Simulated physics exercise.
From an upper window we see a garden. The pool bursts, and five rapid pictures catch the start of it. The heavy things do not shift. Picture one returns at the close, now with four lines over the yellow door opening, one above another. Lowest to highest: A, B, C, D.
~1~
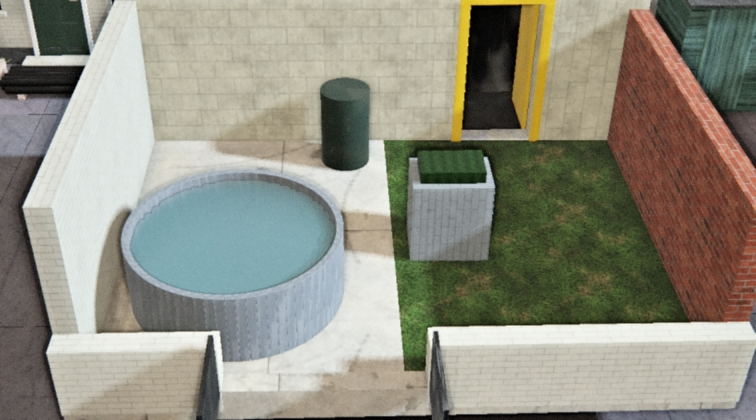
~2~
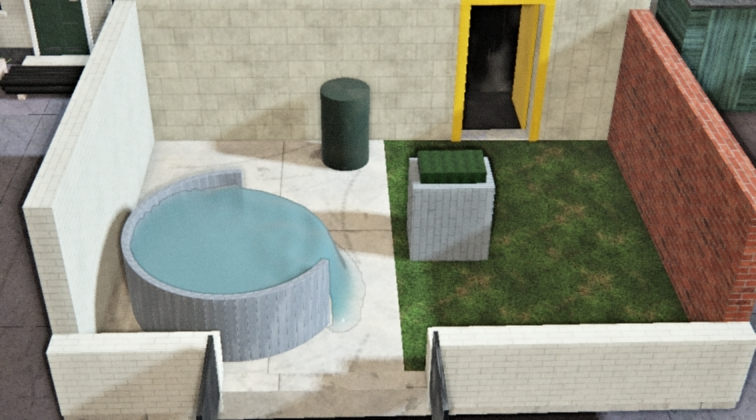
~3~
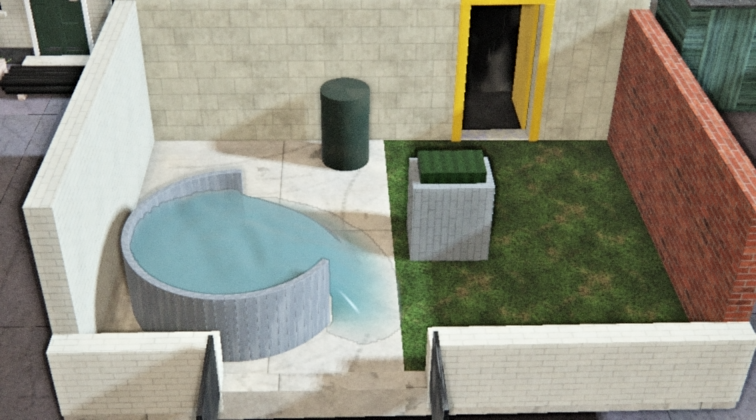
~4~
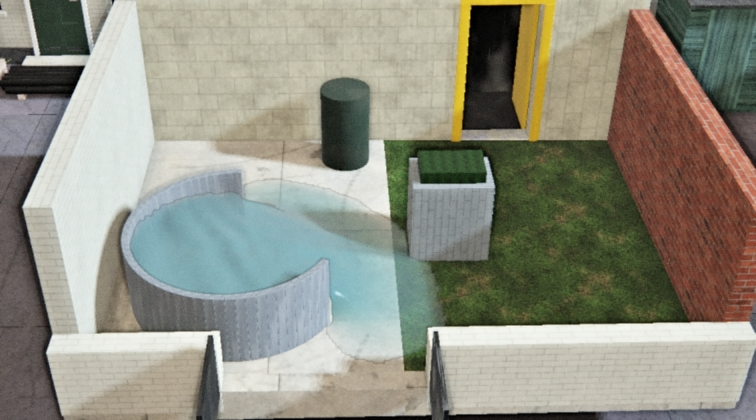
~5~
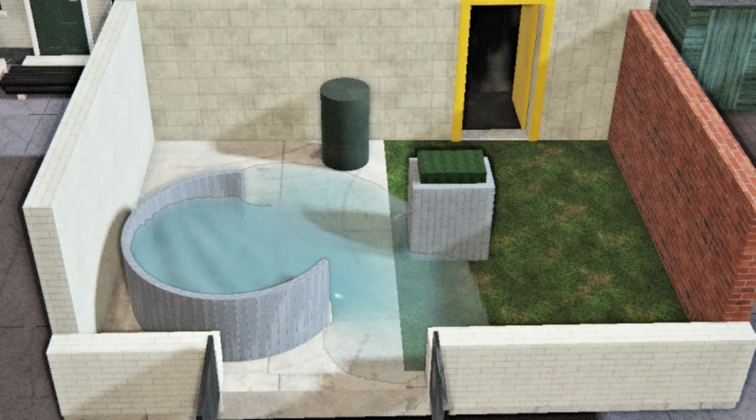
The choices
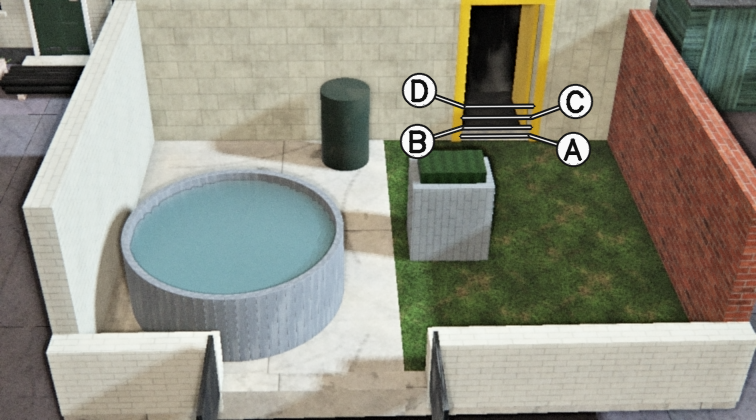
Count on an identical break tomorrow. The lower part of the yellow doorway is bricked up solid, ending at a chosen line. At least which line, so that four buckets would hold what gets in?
The limit is B.
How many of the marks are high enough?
Three of them.
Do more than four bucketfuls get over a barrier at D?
No, that is safe.
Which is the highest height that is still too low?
That would be A.
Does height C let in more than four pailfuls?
No, not at all.
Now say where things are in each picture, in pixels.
In the first picture, water in the pool at rest, its middle at (234, 235); foot of the yellow doorway at (495, 140); open gate at (324, 325).
In the second picture, 3 % of the ground under water, visible out to (346, 301).
In the third picture, 8 % of the ground under water, visible out to (394, 311).
In the fourth picture, 16 % of the ground under water, visible out to (422, 300).
In the fifth picture, 26 % of the ground under water, visible out to (256, 168).
In white, A at (495, 136); B at (496, 127); C at (497, 117); D at (498, 106); from the bottom up A, B, C, D.
If A is chosen, some 15 bucketfuls get in.
If B is chosen, a bucket or two gets in.
If C is chosen, nothing gets over.
If D is chosen, nothing gets over.
